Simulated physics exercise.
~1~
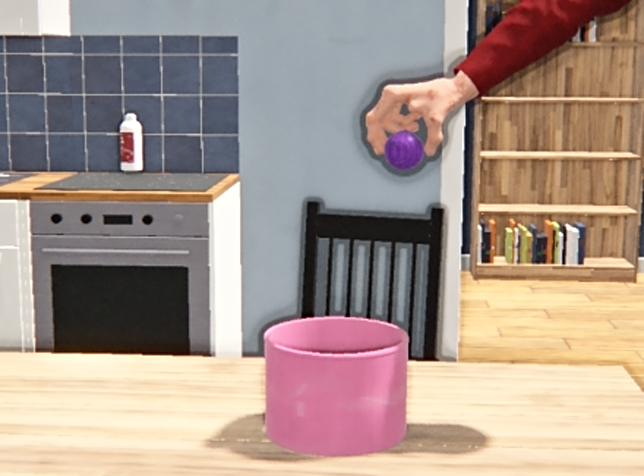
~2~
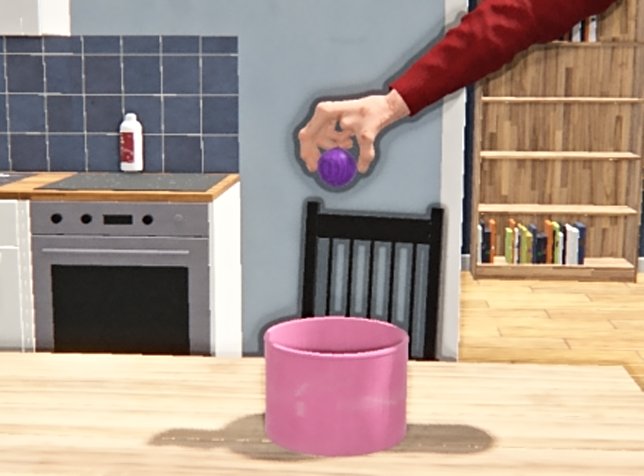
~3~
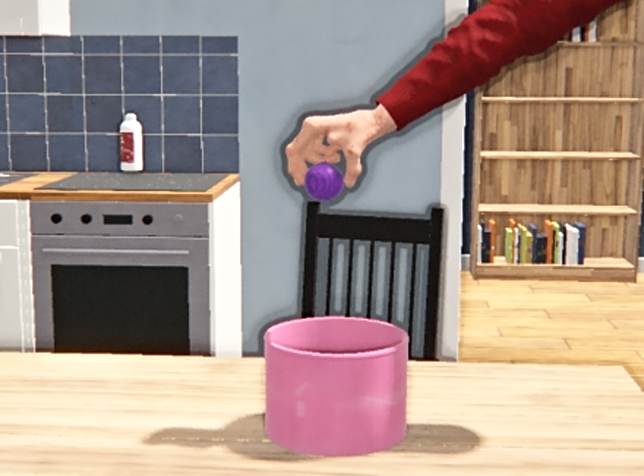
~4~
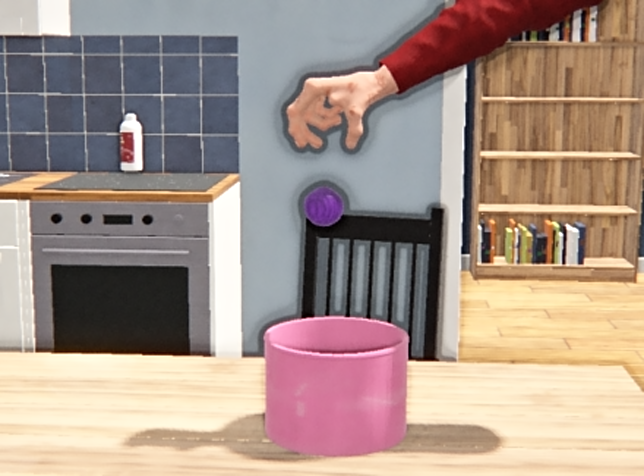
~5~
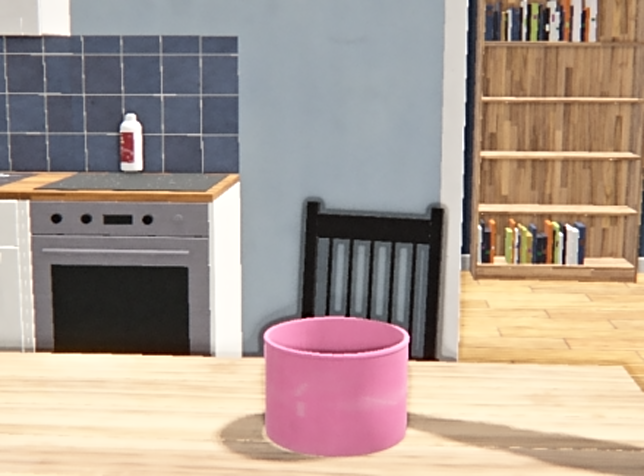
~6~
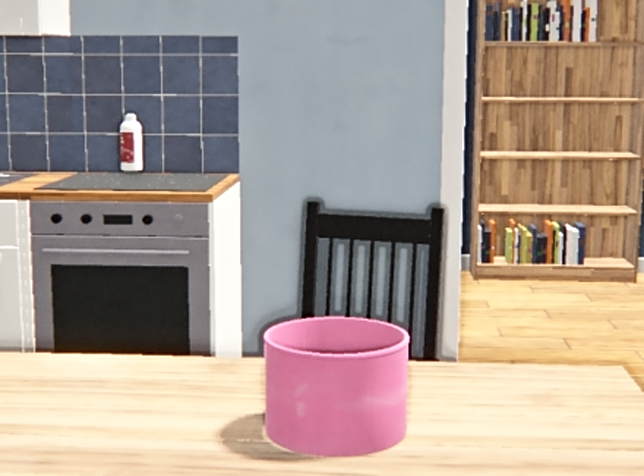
A hand in a red sleeve reaches in from the upper right, holding a small round purple onion above a light wooden table, seen from a fixed view across the tabletop. A pink, open-topped round container stands on the table, with a black chair behind it, an oven and blue tiles at left, and a bookshelf at right. The hand carries the onion left until it is over the container, then lowers it slightly. The fingers open, the onion drops, and the hand draws back out of view. The onion ends up caught inside the container, hidden by its pink wall.
